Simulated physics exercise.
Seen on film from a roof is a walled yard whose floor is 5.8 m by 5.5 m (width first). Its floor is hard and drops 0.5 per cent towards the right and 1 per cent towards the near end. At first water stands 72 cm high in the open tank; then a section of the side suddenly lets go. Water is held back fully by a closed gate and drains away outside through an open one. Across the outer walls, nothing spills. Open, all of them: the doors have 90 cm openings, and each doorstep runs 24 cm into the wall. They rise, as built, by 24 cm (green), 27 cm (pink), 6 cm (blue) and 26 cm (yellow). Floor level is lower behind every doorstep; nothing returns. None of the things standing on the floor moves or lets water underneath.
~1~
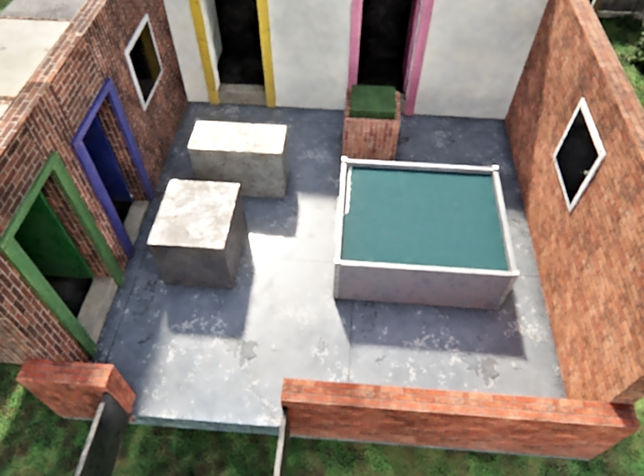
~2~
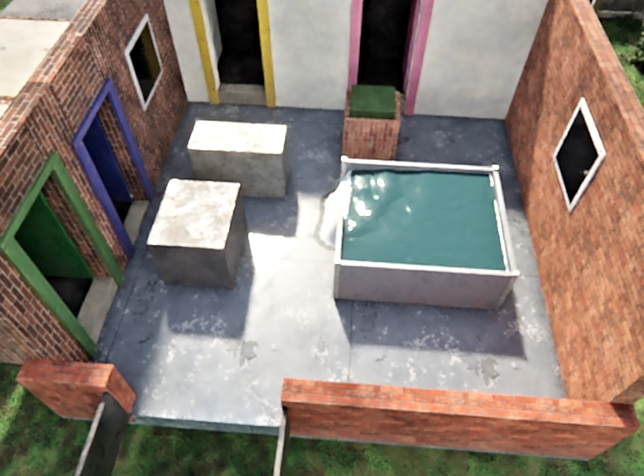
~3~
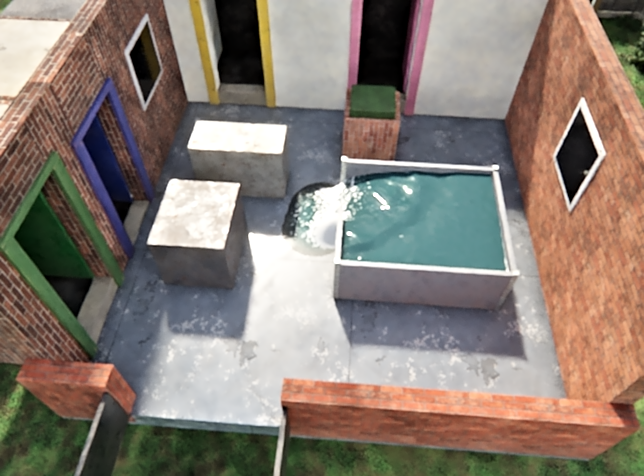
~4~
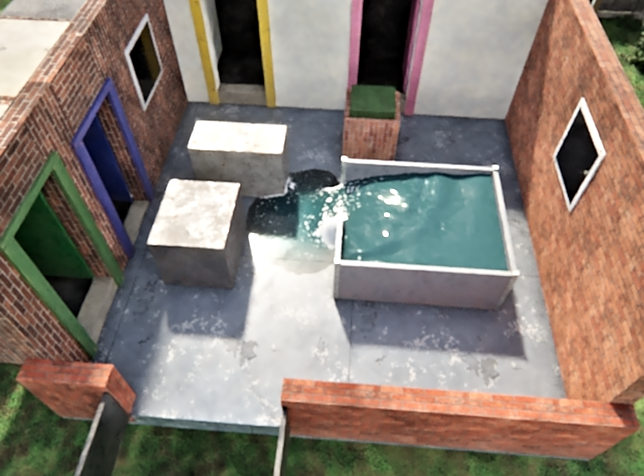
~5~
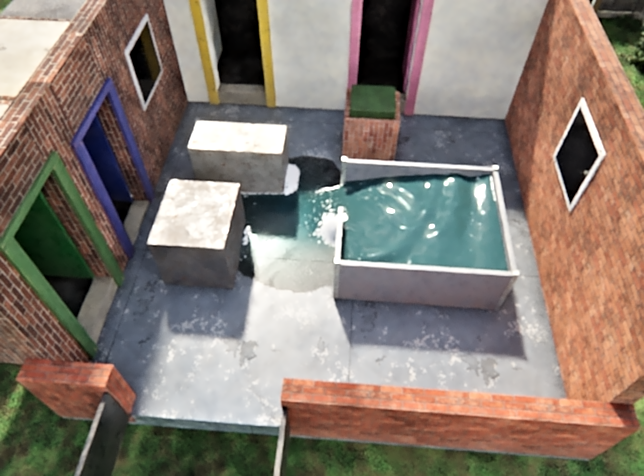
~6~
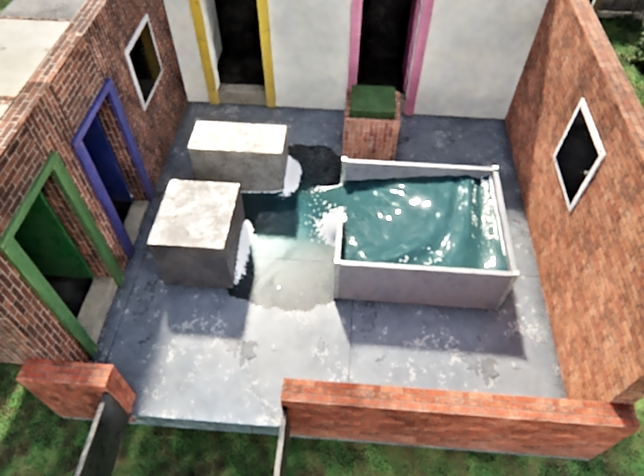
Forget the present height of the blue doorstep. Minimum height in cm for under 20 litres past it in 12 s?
Approx. 33 cm.
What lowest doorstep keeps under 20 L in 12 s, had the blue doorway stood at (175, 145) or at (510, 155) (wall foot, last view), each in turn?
Minimums: Roughly 10.0 cm and 8.0 cm.
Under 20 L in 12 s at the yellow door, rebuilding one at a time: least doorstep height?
Roughly 10.0 cm at yellow.
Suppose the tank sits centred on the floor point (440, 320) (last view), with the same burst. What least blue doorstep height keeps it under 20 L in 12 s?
In that case about 20 cm.
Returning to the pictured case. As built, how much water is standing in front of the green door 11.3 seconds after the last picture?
Depth: Near 2.5 cm.
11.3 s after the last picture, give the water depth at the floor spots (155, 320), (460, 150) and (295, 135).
First spot about 2 cm, second about 6 cm, third about 6 cm.
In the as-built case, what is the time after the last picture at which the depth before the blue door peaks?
I'd say near 2.0 seconds.
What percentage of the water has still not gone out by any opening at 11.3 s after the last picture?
Around 66 percent is still there.
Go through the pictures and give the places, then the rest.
The first frame shows the open tank at (421, 216) is whole and still, 72 cm deep; the blue door at (120, 178) is dry.
In the second frame, the front is at (318, 237), 0.3 m from the gap at (343, 208); 0.2 m2 of floor is wet, 72 cm left at the back.
In the third frame, the gap is at (343, 211), the front 0.8 m out at (290, 235); the back of the open tank holds 72 cm.
In the fourth frame, the gap is at (343, 211), the front 1.4 m out at (252, 223); the back of the open tank holds 72 cm.
In the fifth frame, the front is at a hidden place, 2.0 m from the gap at (343, 211); 2.9 m2 of floor is wet, 71 cm left at the back.
In the sixth frame, water pours out at (343, 211) and has run 2.6 m, to a hidden place; about 7 cm deep outside, 64 cm at the back; the blue door at (120, 178), 3.0 m from the gap, is still 0.6 m from the nearest water.
Then, 0.7 s after the last picture water covers 25 % of the floor, deepest (48 cm) near (291, 199); 12 cm at the blue door, 37 litres in over its 6 cm doorstep.
Then, 2.3 s after the last picture water covers 55 % of the floor, deepest (28 cm) near (291, 199); 17 cm at the blue door, 236 litres in over its 6 cm doorstep.
Then, 11.3 s after the last picture water covers 95 % of the floor, deepest (10 cm) near (571, 429); 6 cm at the blue door, 482 litres in over its 6 cm doorstep.
At the blue door as built, the water peaked near 17 cm, 2.1 s after the last picture.
Run again over the same 12 s with other heights there, 38 litres in over 29.5 cm, 3 litres over 40 cm. The limit of 20 litres is kept from about 33 cm up.
